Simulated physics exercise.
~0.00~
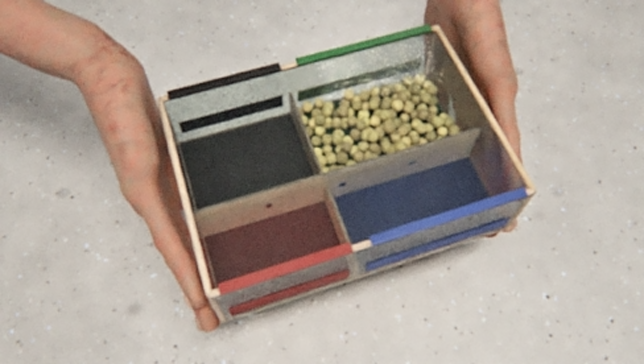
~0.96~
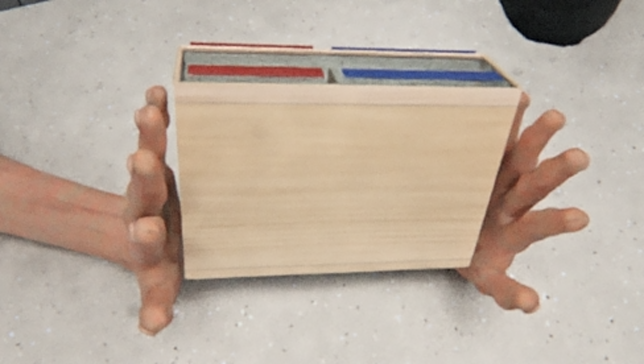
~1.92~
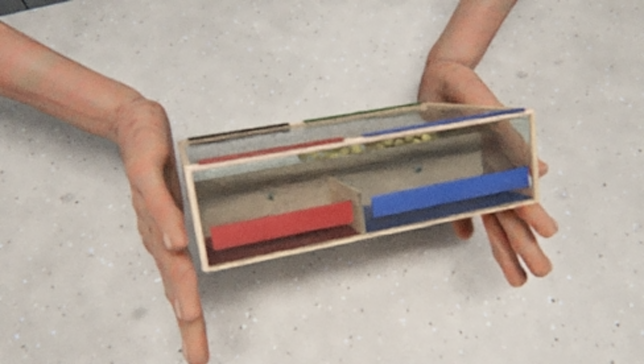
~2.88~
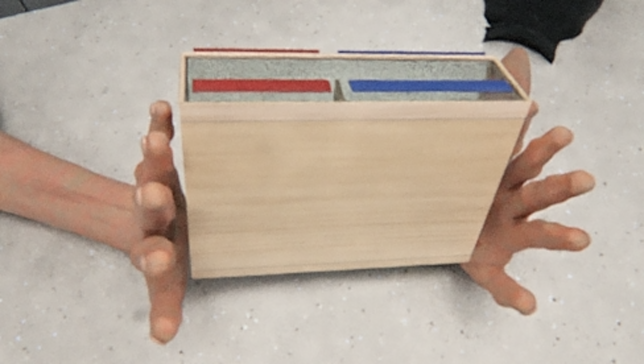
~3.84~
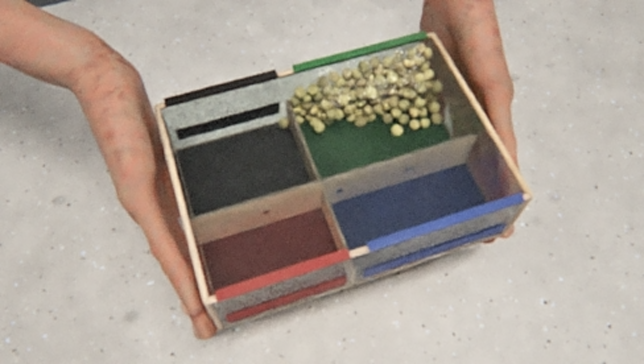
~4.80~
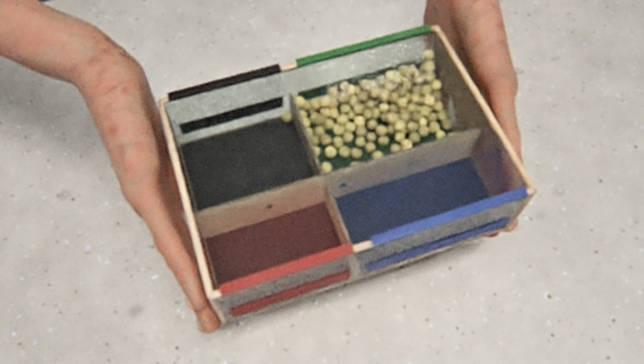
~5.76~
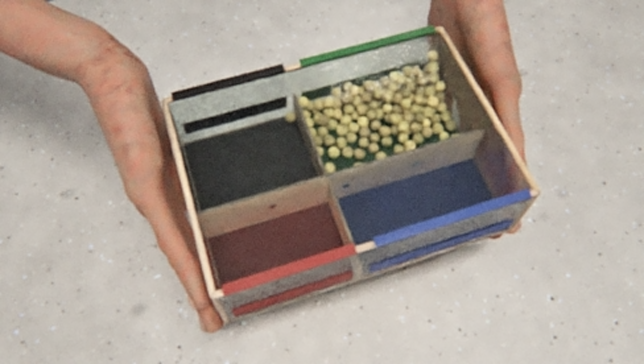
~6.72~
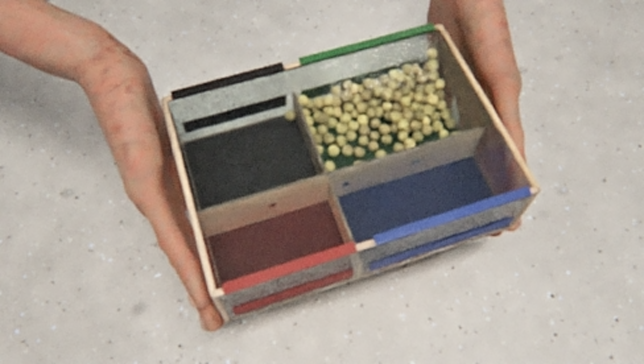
Two hands tilting a lidded, four-compartment box steeply back and forth, then levelling it with the soya beans resting in the green compartment.
